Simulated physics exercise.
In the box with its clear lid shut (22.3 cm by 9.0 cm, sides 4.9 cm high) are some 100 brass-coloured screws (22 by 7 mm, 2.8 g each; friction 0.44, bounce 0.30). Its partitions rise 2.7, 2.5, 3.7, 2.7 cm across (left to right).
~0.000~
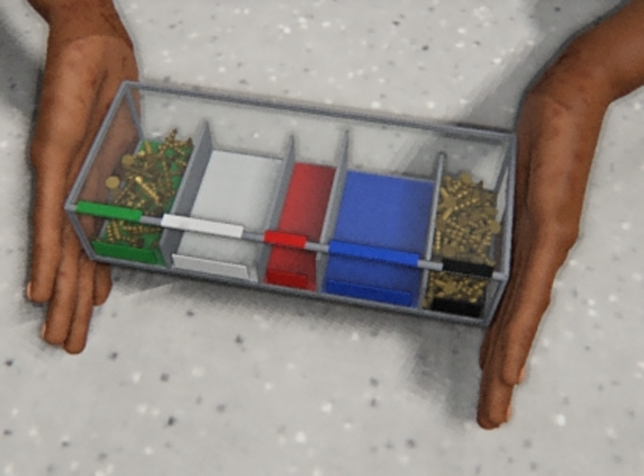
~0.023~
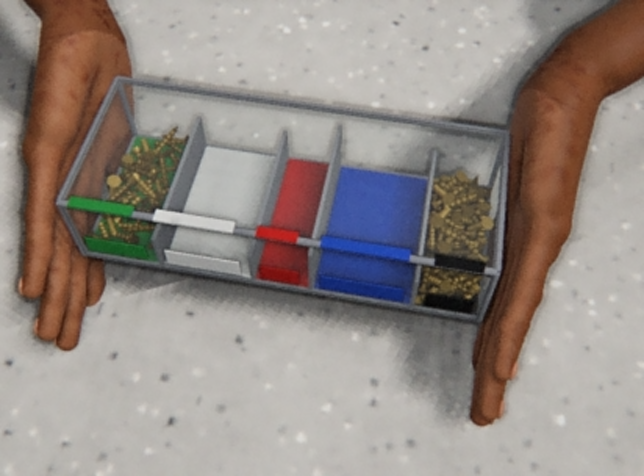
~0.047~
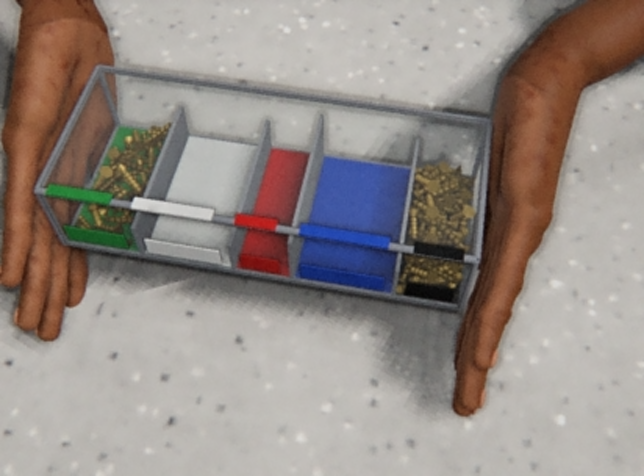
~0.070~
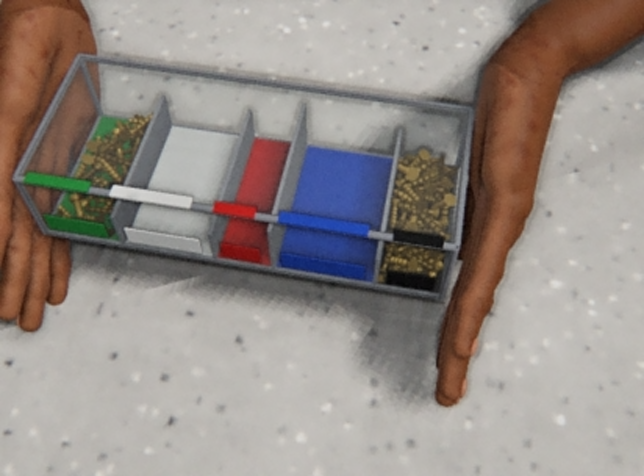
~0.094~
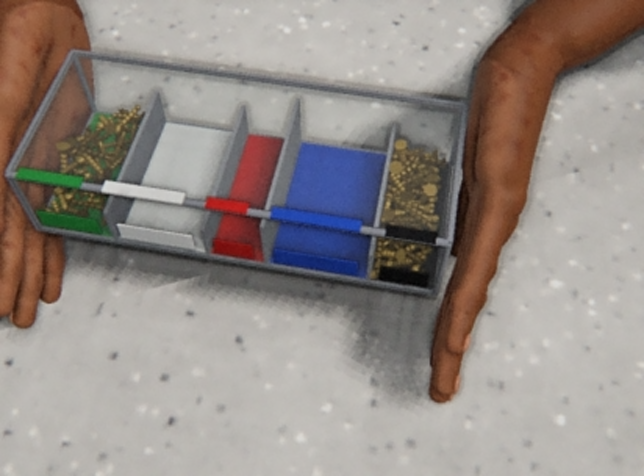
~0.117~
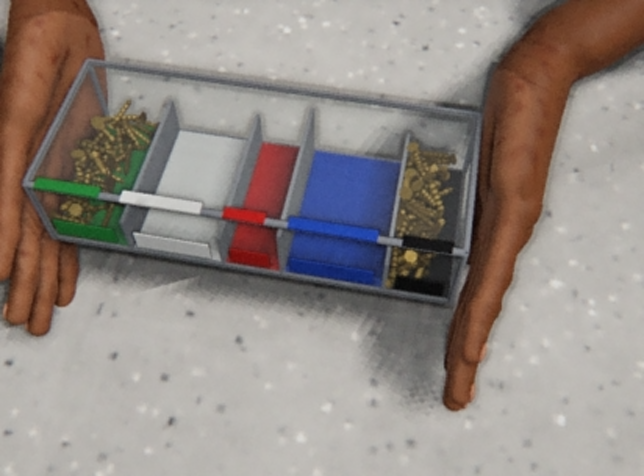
On a speckled surface, two hands slide a clear box of brass-coloured screws left, then slightly right.
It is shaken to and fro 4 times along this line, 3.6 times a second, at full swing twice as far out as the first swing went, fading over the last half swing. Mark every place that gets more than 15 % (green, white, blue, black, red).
Green above, white below, blue above, black above, red below.
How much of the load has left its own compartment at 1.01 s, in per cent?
Some 25 per cent.
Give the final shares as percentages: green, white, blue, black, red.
Green 40, white 0, blue 25, black 35, red 0.
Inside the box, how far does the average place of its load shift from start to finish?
About 2.0 cm.
After 0.46 s, tilt 0 degrees; green 40 %, blue 15 %, black 45 %; middle of all pieces near (377, 245).
After 0.75 s, tilt 0 degrees; green 40 %, blue 15 %, black 45 %; middle of all pieces near (389, 254).
Then, at 1.01 s, tilt 0 degrees; green 40 %, blue 25 %, black 35 %; middle of all pieces near (350, 229).
Then, at 1.27 s, tilt 0 degrees; green 40 %, blue 25 %, black 35 %; middle of all pieces near (298, 210).
At rest (1.7 s), green 40 %, white 0 %, blue 25 %, black 35 %, red 0 %.
